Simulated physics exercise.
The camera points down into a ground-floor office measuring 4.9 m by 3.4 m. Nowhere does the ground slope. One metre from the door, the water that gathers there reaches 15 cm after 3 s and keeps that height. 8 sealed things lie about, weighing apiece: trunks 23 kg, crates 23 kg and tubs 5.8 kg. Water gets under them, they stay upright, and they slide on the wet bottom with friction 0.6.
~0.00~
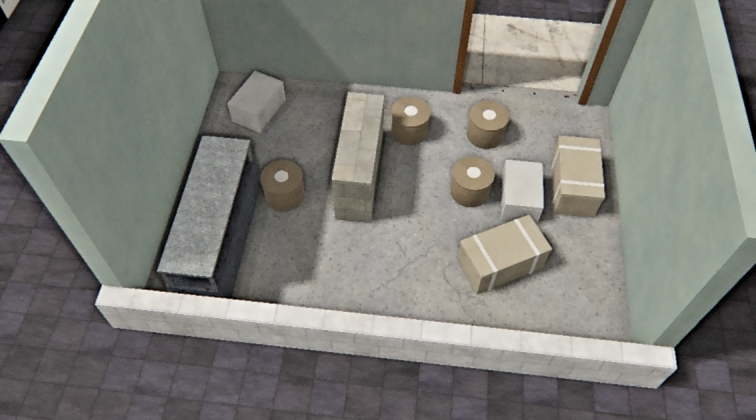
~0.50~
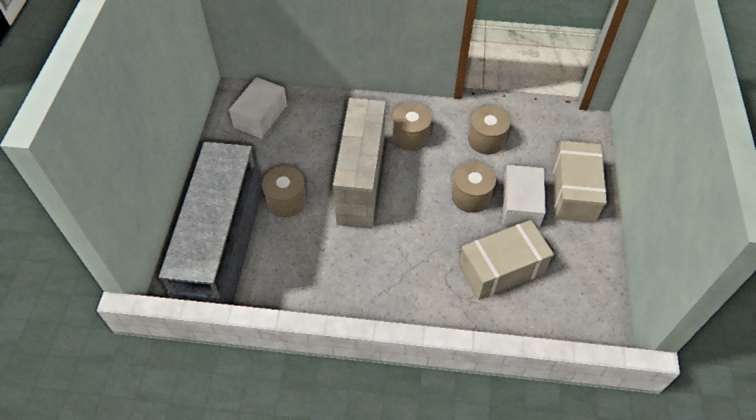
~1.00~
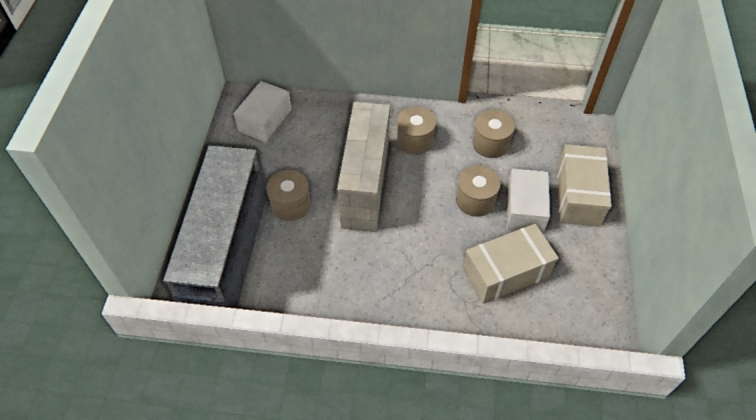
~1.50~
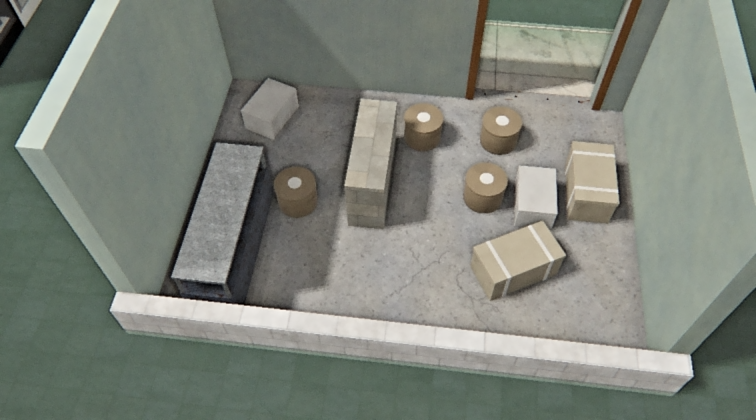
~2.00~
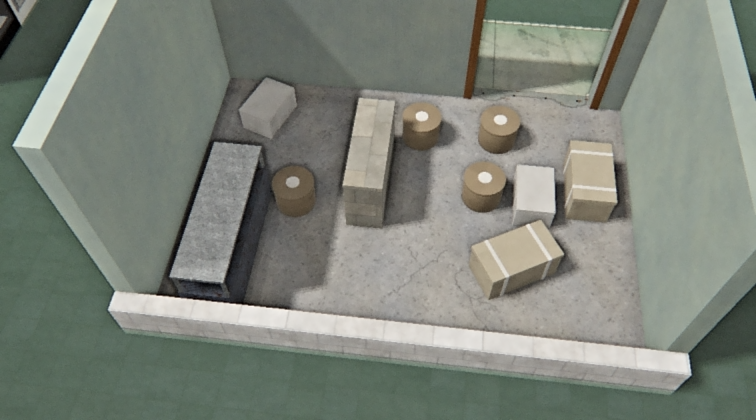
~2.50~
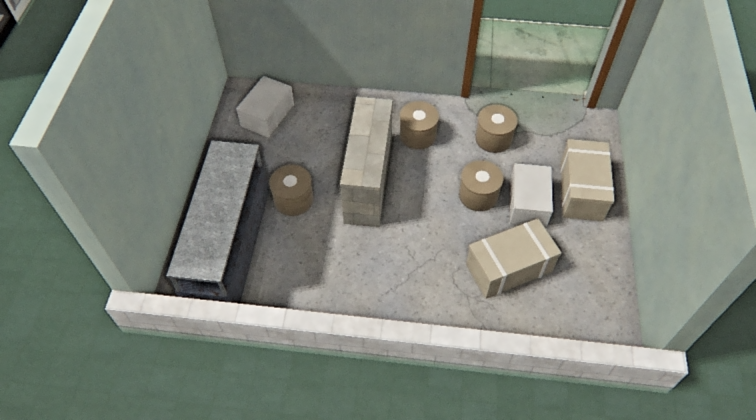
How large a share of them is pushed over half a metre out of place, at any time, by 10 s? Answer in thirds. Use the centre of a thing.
One to two thirds.
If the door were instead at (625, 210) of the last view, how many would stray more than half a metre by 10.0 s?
The count would be 3.
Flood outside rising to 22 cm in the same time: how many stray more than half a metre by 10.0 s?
I count 6 of them in that case.
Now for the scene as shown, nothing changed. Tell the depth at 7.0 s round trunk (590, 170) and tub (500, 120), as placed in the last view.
Roughly 6 and 5 cm.
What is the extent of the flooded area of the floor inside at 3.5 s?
2.0 m2.
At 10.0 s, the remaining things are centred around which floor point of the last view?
About (399, 203).
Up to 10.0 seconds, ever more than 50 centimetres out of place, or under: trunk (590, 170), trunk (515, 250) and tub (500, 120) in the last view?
Beyond, within, beyond.
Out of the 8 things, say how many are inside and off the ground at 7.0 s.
Of them, 2.
After 3.5 s 0 of 8 are over 50 cm from their spots; 0 afloat.
After 4.5 s 1 of 8 are over 50 cm from their spots; 1 afloat.
After 7.0 s 3 of 8 are over 50 cm from their spots; 2 afloat.
After 10.0 s 3 of 8 are over 50 cm from their spots, and 3 have been at some point; 4 afloat.
